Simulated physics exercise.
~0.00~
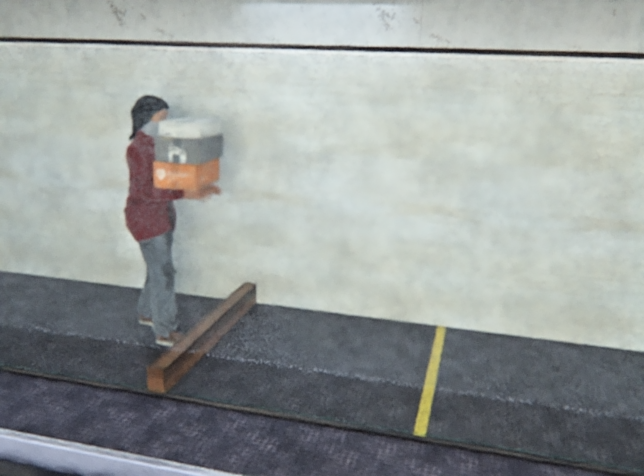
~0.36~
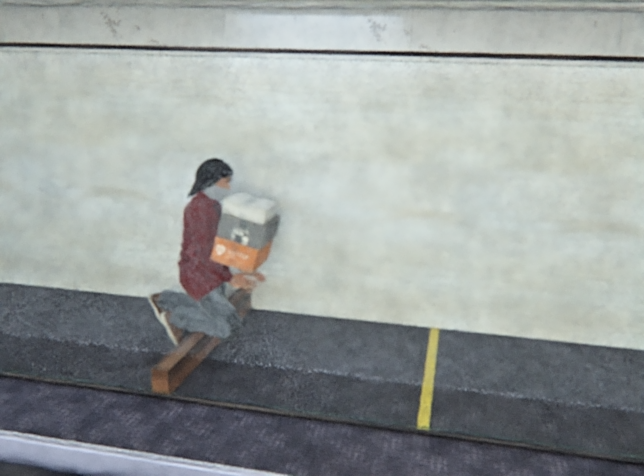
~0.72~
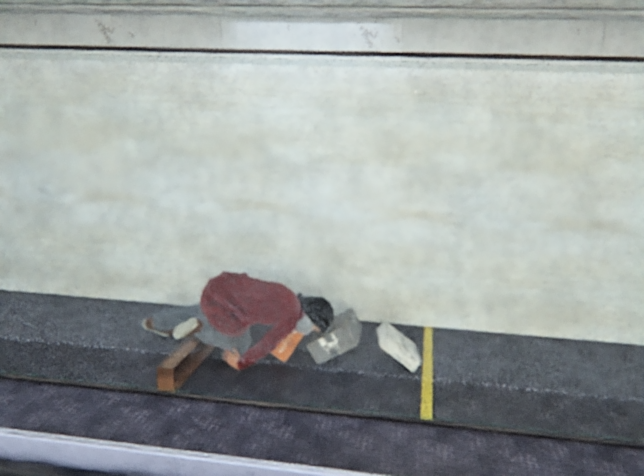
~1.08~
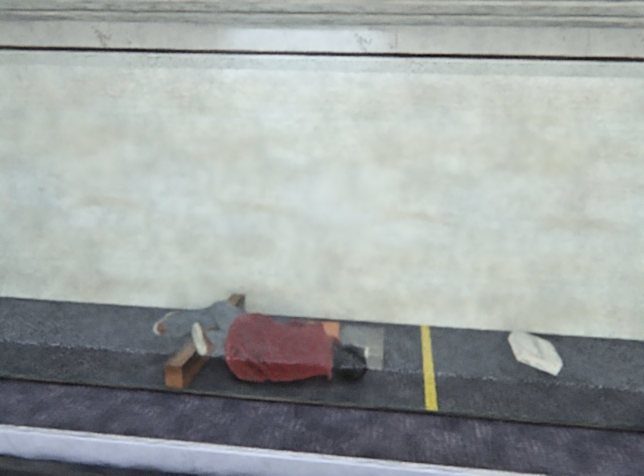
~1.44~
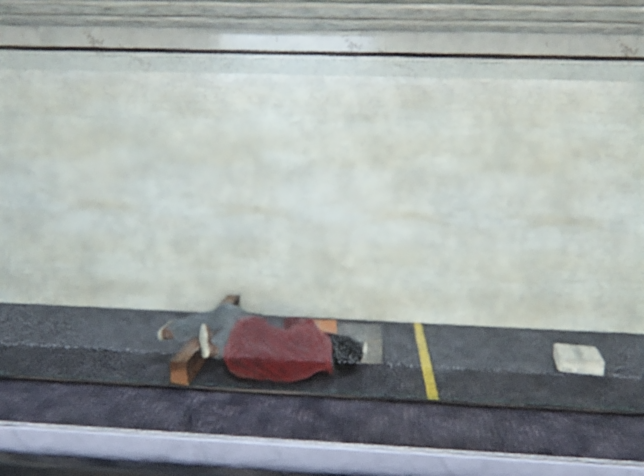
Person carrying three stacked boxes tripping over a rail and falling face down, the white box tumbling right past a yellow line.
